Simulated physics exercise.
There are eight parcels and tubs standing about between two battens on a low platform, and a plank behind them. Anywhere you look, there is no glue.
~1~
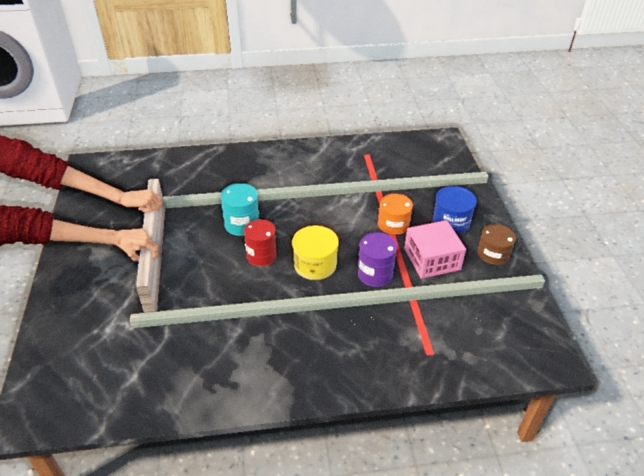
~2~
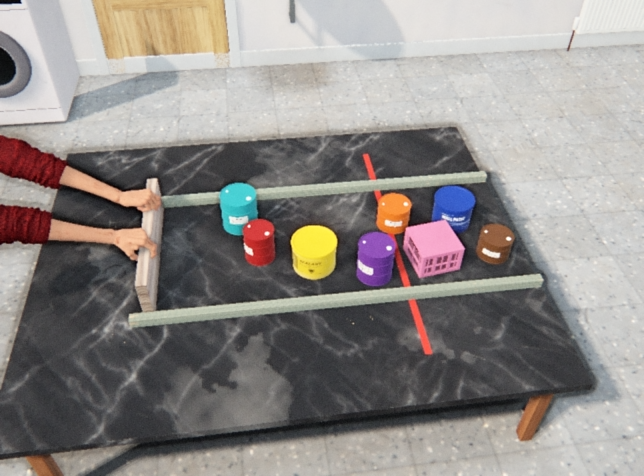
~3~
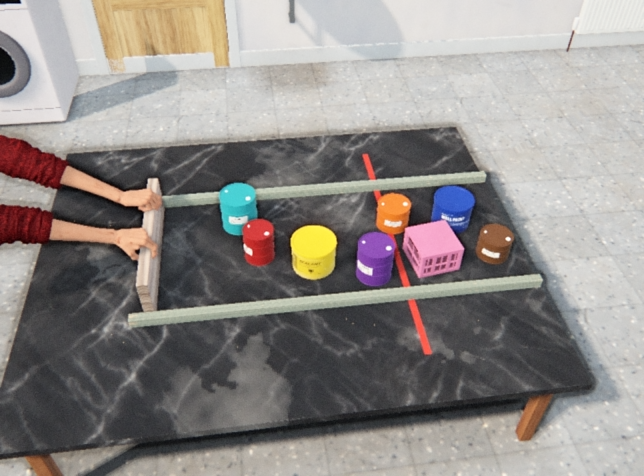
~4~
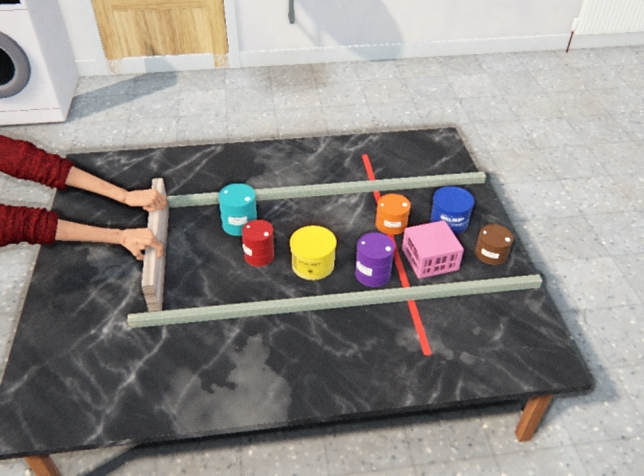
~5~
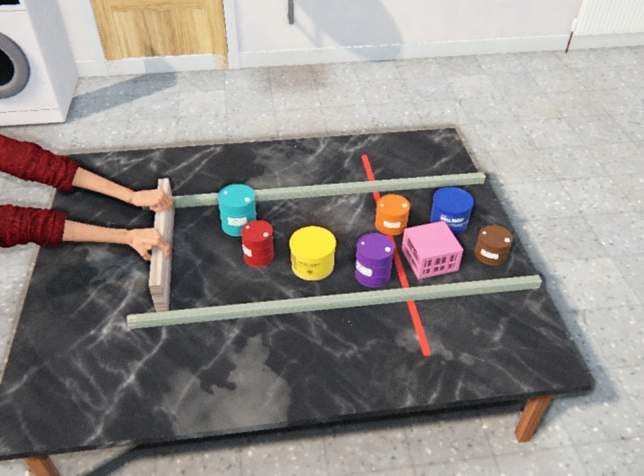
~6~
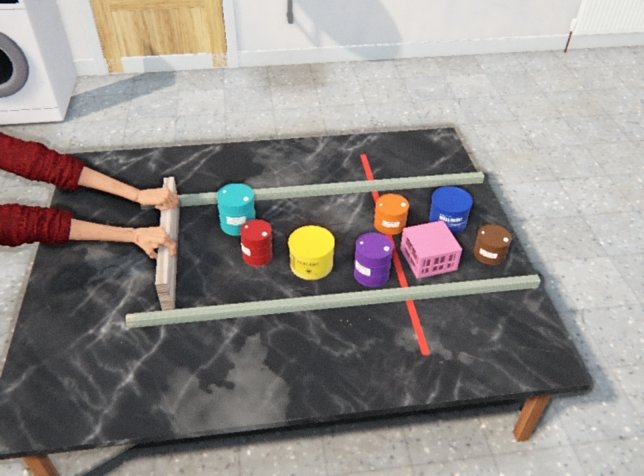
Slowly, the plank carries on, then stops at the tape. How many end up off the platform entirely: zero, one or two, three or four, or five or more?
After that push, what drops off the edge is none whatsoever.
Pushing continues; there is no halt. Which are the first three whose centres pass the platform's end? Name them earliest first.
Brown canister, blue pail, pink crate.
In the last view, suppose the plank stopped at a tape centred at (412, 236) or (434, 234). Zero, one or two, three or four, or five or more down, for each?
Zero; just one or two.
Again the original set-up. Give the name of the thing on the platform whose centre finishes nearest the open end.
The brown canister is the one.
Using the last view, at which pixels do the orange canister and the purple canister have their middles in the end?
In the last picture the orange canister sits around (425, 212) and the purple canister around (454, 262).
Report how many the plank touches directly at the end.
Total: 3.
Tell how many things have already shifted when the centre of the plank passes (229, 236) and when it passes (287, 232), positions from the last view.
Well, it's 1 at the first one and 3 at the second.
A little later, none off yet; brown canister at rest near (492, 245); blue pail at rest near (450, 211); pink crate at rest near (430, 249).
When it is over, the number that fall off is zero.
